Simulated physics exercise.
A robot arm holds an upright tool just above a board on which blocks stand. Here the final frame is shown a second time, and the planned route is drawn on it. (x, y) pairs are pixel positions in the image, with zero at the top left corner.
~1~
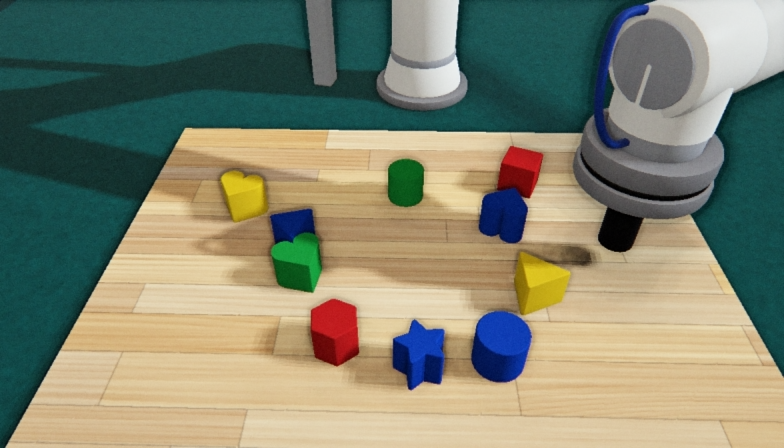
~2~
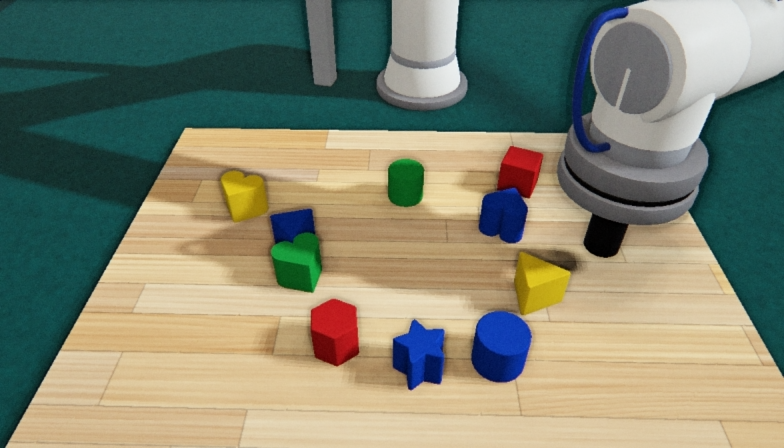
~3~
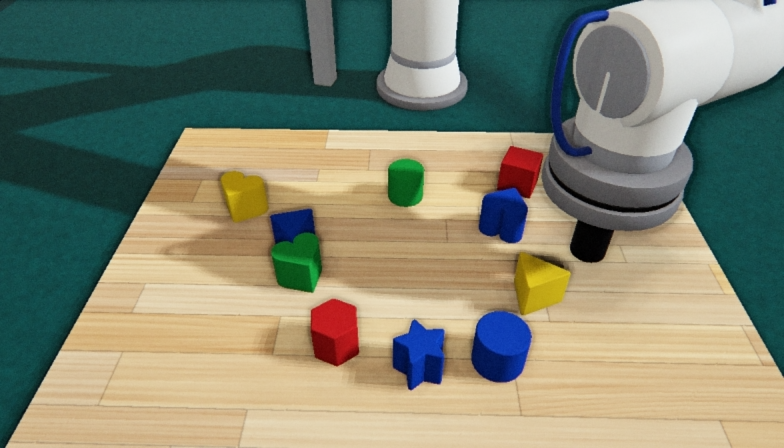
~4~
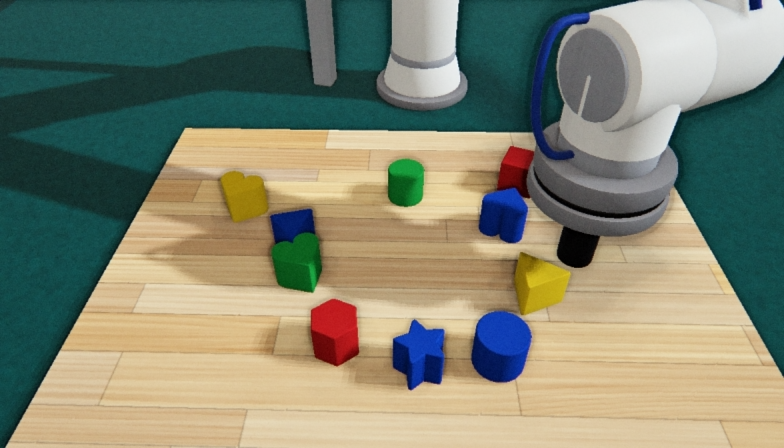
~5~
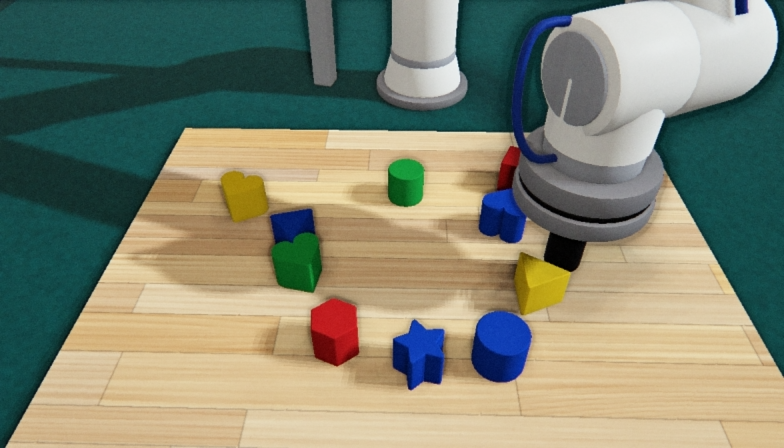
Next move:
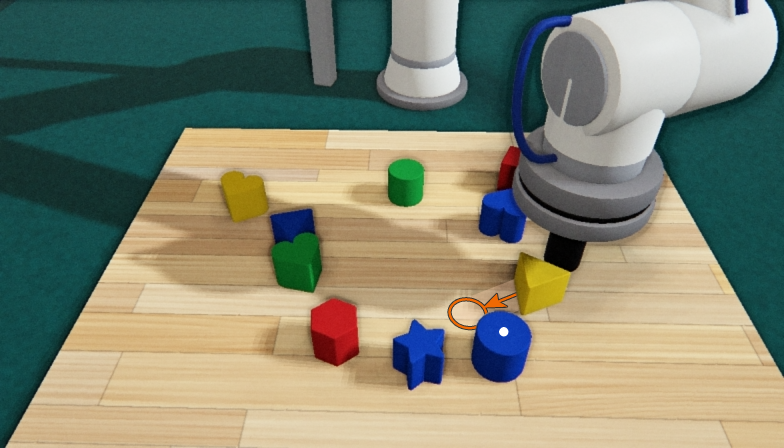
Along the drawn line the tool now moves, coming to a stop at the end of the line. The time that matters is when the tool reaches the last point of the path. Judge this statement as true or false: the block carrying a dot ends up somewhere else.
Answer: True.
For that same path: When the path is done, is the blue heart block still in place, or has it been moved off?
Answer: Unmoved.
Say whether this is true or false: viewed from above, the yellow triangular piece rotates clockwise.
False
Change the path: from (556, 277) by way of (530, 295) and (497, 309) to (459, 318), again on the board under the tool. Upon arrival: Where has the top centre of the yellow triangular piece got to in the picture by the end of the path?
The centre of its top will be at (448, 315).
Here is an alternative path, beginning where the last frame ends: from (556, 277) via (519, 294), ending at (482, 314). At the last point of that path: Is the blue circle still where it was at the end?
I expect not.
Drawn move, straight from (556, 277) to (468, 313); the dot is on the blue circle.
What follows on the original path. One third of the way, tool (531, 273); yellow triangular piece (518, 282).
Two thirds of the way, tool (501, 285); blue circle (499, 340); yellow triangular piece (491, 297), turned 15° anticlockwise.
At the end, tool (470, 297); blue star-shaped block still; blue circle (499, 341); blue heart block still; yellow triangular piece (465, 312), turned 25° anticlockwise.
